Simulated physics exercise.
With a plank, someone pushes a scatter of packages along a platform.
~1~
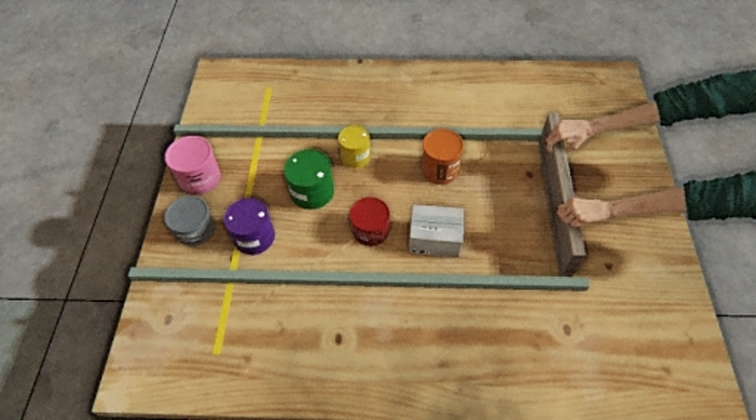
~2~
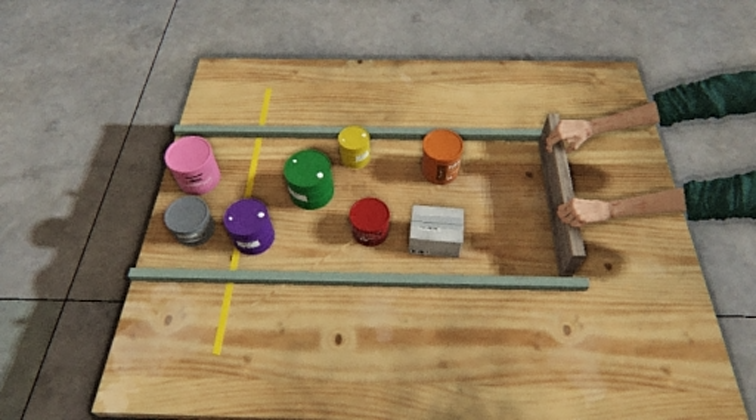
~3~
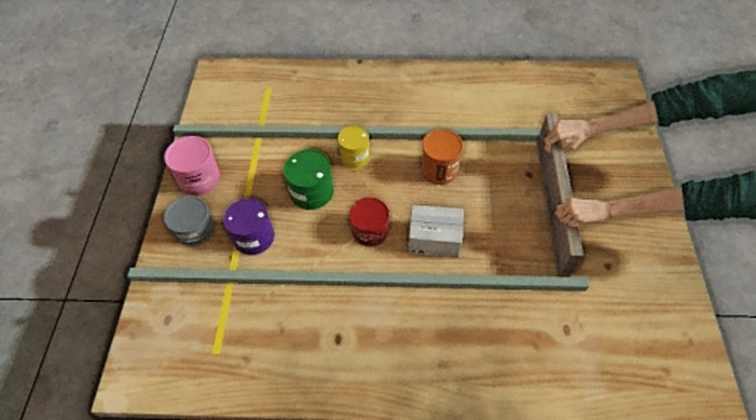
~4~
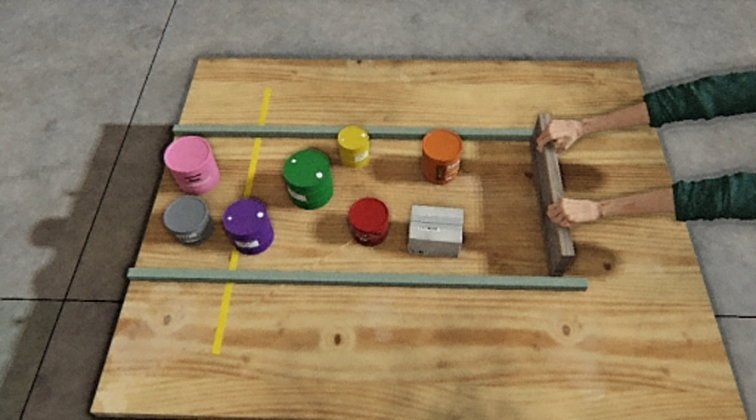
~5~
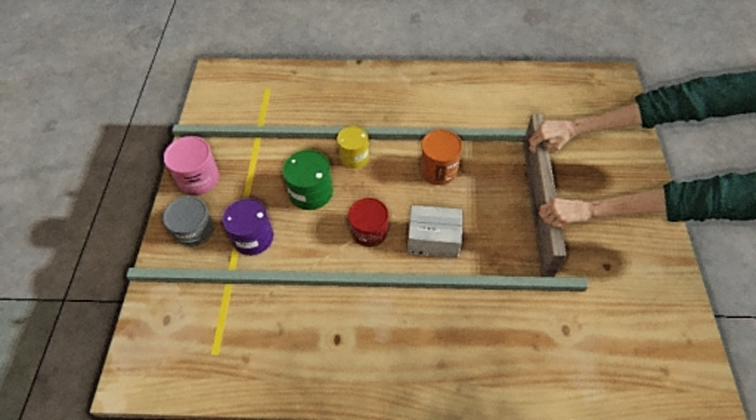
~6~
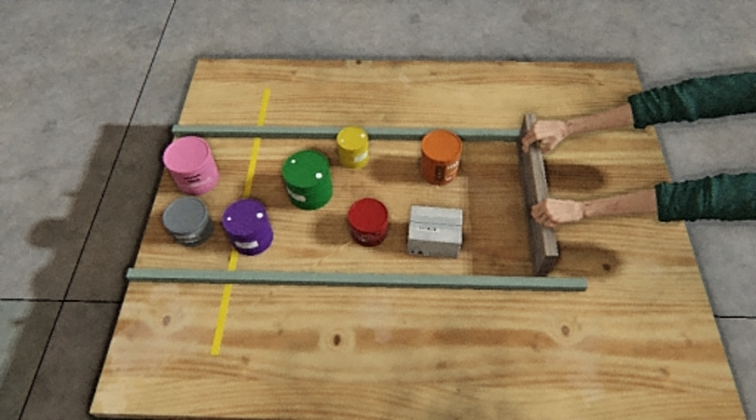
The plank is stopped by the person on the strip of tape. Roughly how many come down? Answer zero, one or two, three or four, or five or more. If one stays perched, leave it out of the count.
One or two.
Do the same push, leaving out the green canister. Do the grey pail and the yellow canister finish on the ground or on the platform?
Here's the picture: The grey pail is gone, and the yellow canister hangs on.
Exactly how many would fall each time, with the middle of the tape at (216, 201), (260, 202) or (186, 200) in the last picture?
The three tries give 3, 0 and 4.
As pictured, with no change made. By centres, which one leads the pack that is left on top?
The purple canister.
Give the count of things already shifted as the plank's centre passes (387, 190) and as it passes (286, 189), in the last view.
Moved so far: 4, later 7.
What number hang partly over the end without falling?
Counting them gives 1.
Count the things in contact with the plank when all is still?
4 in contact.
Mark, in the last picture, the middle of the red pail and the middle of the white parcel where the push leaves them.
(170, 217) and (209, 237).
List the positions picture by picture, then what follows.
The first picture shows pink pail (194, 166); grey pail (191, 222); purple canister (250, 227); plank (559, 192); tape (247, 201).
The second picture shows grey pail (191, 222); plank (559, 193).
The third picture shows purple canister (250, 227); green canister (309, 180).
The fourth picture shows pink pail (193, 166); yellow canister (354, 148).
The fifth picture shows grey pail (189, 222); orange pail (440, 158).
The sixth picture shows pink pail (193, 167); grey pail (189, 222); purple canister (249, 228); plank (535, 193); tape (245, 201).
A little later, none off yet; pink pail at rest near (193, 167); grey pail at rest near (189, 222); purple canister at rest near (249, 228).
Next, none off yet; pink pail at rest near (193, 167); grey pail shifted a little near (168, 221); purple canister shifted about its own width near (188, 246).
When it is over, the number that fall off is one or two; down, grey pail.
